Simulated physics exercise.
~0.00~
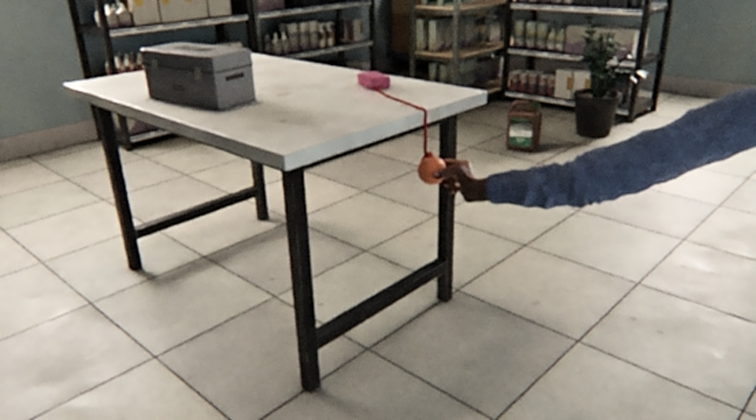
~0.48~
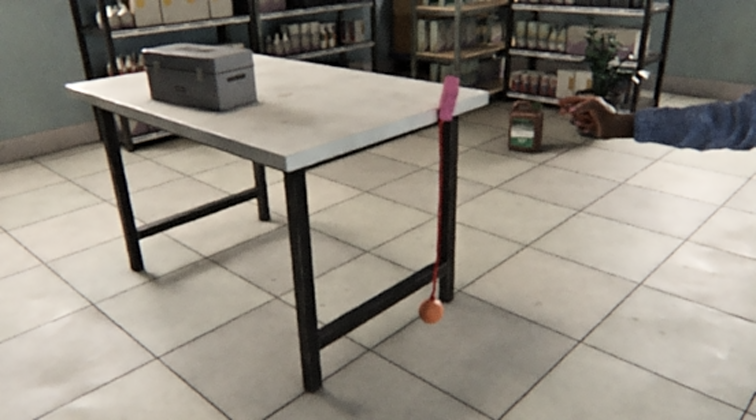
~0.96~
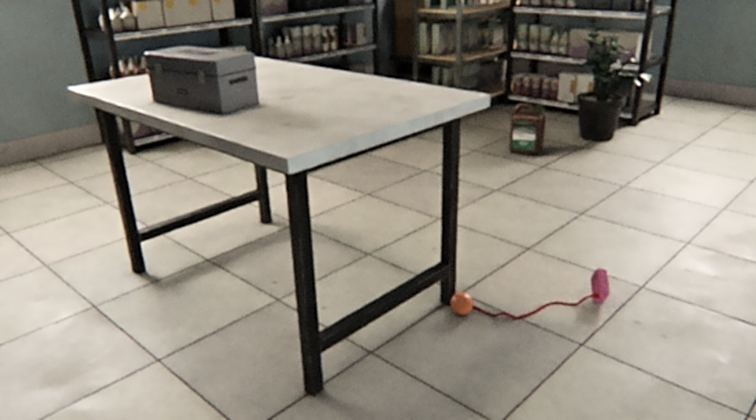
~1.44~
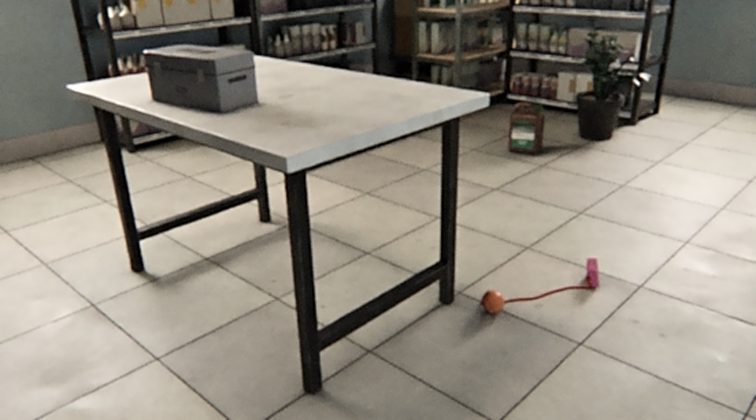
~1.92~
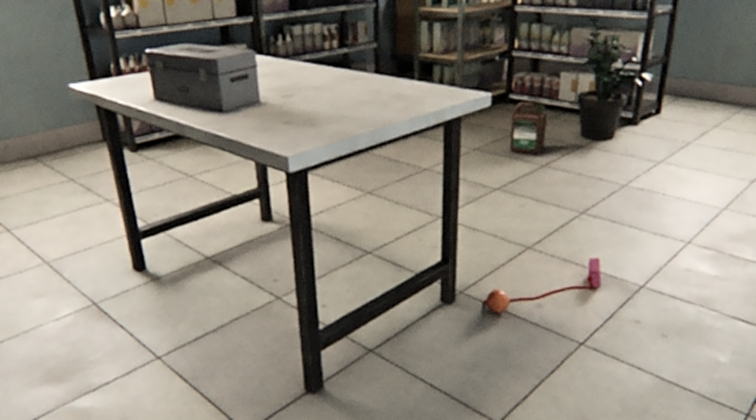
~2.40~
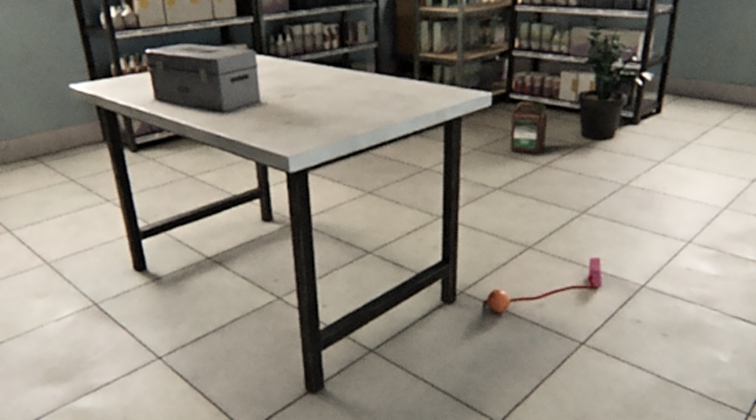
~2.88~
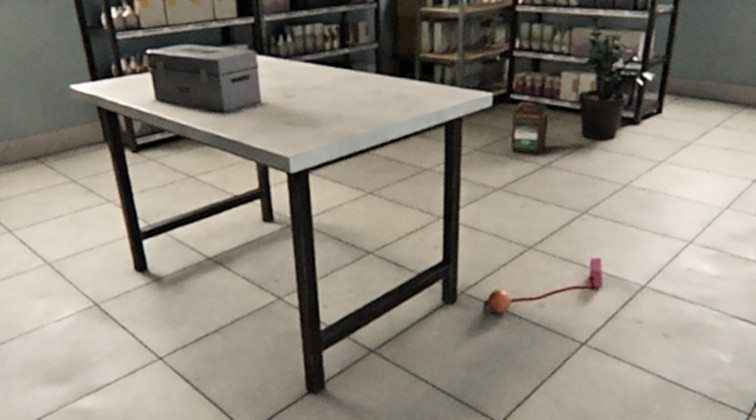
An orange hung on a red cord past the end of a white table, and when the hand let go it dropped, dragging the pink sponge tied to it over the edge; both ended up on the tiled floor while the grey toolbox stayed put.
